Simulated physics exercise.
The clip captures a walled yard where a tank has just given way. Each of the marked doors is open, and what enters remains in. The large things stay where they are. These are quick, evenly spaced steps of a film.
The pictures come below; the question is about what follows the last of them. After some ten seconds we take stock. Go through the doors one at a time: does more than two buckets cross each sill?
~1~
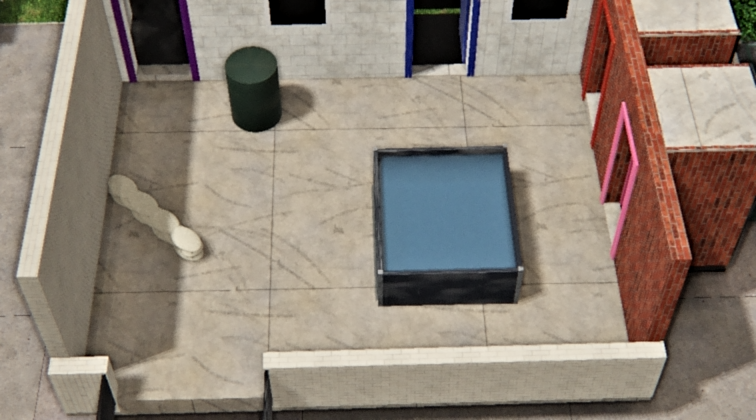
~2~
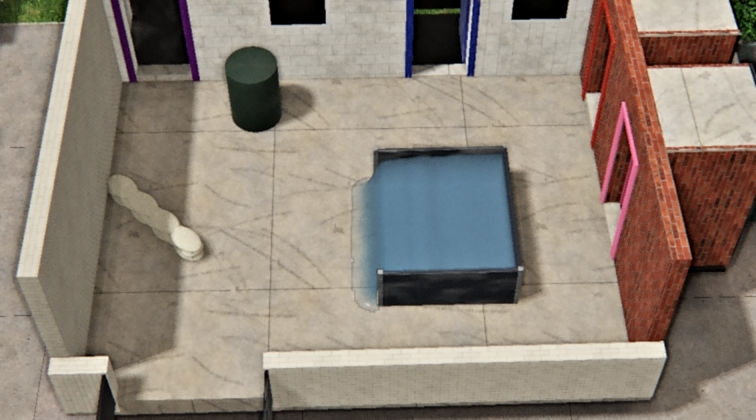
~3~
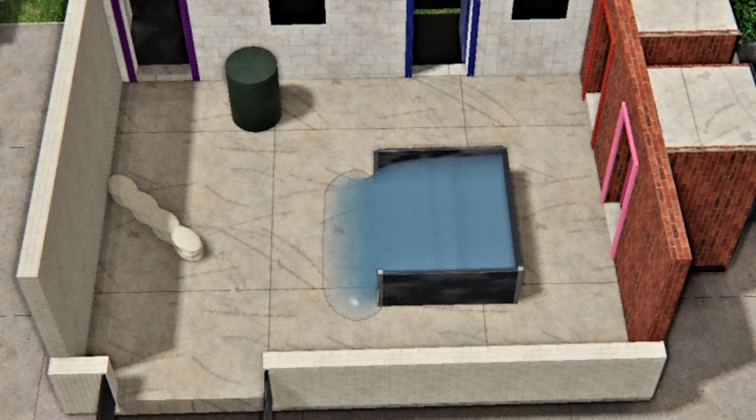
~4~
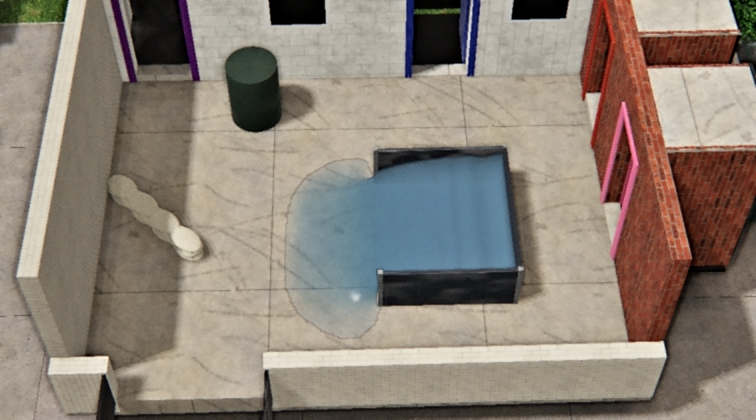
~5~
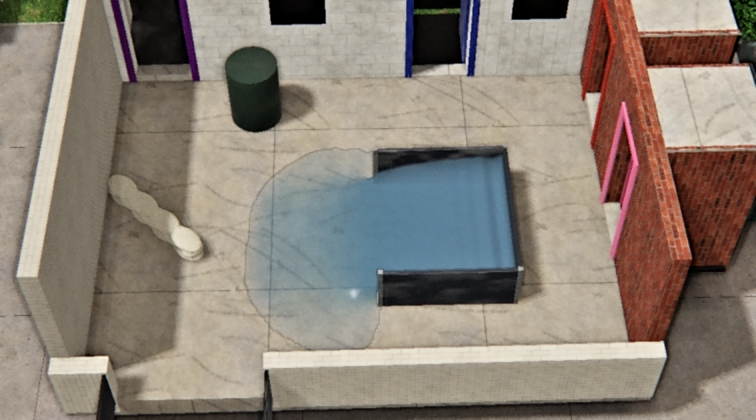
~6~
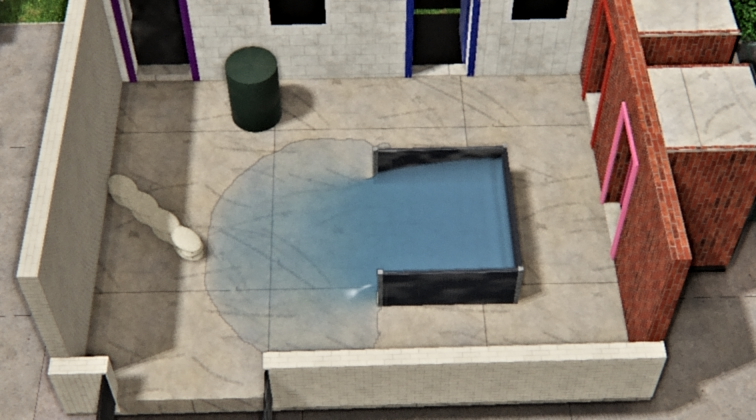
As I see it, the red door gets two buckets or less inside. The blue door gets two buckets or less inside. The pink door gets two buckets or less inside. The purple door gets more than two buckets inside.
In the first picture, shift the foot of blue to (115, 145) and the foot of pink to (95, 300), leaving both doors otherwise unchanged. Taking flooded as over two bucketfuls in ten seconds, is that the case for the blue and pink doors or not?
What happens next: The blue one overflows, and the pink one overflows.
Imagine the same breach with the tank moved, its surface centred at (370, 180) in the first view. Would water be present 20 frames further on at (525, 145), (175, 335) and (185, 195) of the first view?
Going through the three spots in turn: Stays untouched, gets wet, gets wet.
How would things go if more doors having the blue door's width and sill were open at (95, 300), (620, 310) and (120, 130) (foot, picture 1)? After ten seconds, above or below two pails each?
Door by door: Ends up above, ends up below, ends up above.
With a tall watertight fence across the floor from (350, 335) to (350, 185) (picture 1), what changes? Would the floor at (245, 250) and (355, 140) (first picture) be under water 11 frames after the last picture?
Not wet, soaked.
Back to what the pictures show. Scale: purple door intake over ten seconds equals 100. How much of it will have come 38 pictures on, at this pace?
My figure is 100 in a hundred.
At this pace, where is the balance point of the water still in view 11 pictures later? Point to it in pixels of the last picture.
I'd say around (282, 239).
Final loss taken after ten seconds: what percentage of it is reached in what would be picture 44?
Close to 70 per cent, I'd say.
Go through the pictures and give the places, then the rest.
The open tank at (445, 211) is whole and still, in the first frame.
Water pours out at (380, 230) and has run to (375, 307), in the second frame.
Water pours out at (380, 233) and has run to (354, 315), in the third frame.
Water pours out at (380, 234) and has run to (328, 326), in the fourth frame.
Water pours out at (380, 234) and has run to (277, 324), in the fifth frame.
Water pours out at (380, 235) and has run to (210, 279), in the sixth frame.
A moment on, water covers 40 % of the floor; the red door not reached, the blue door not reached, the pink door not reached, the purple door not reached.
Next, water covers 50 % of the floor; the red door not reached, the blue door not reached, the pink door not reached, the purple door not reached.
Then, water covers 55 % of the floor; the red door not reached, the blue door not reached, the pink door not reached, the purple door over two buckets in.
Later, water covers 75 % of the floor; the red door not reached, the blue door wet at the sill, nothing in, the pink door not reached, the purple door far over two buckets in.
In the end, water covers 90 % of the floor; the red door wet at the sill, nothing in, the blue door wet at the sill, nothing in, the pink door wet at the sill, nothing in, the purple door far over two buckets in.
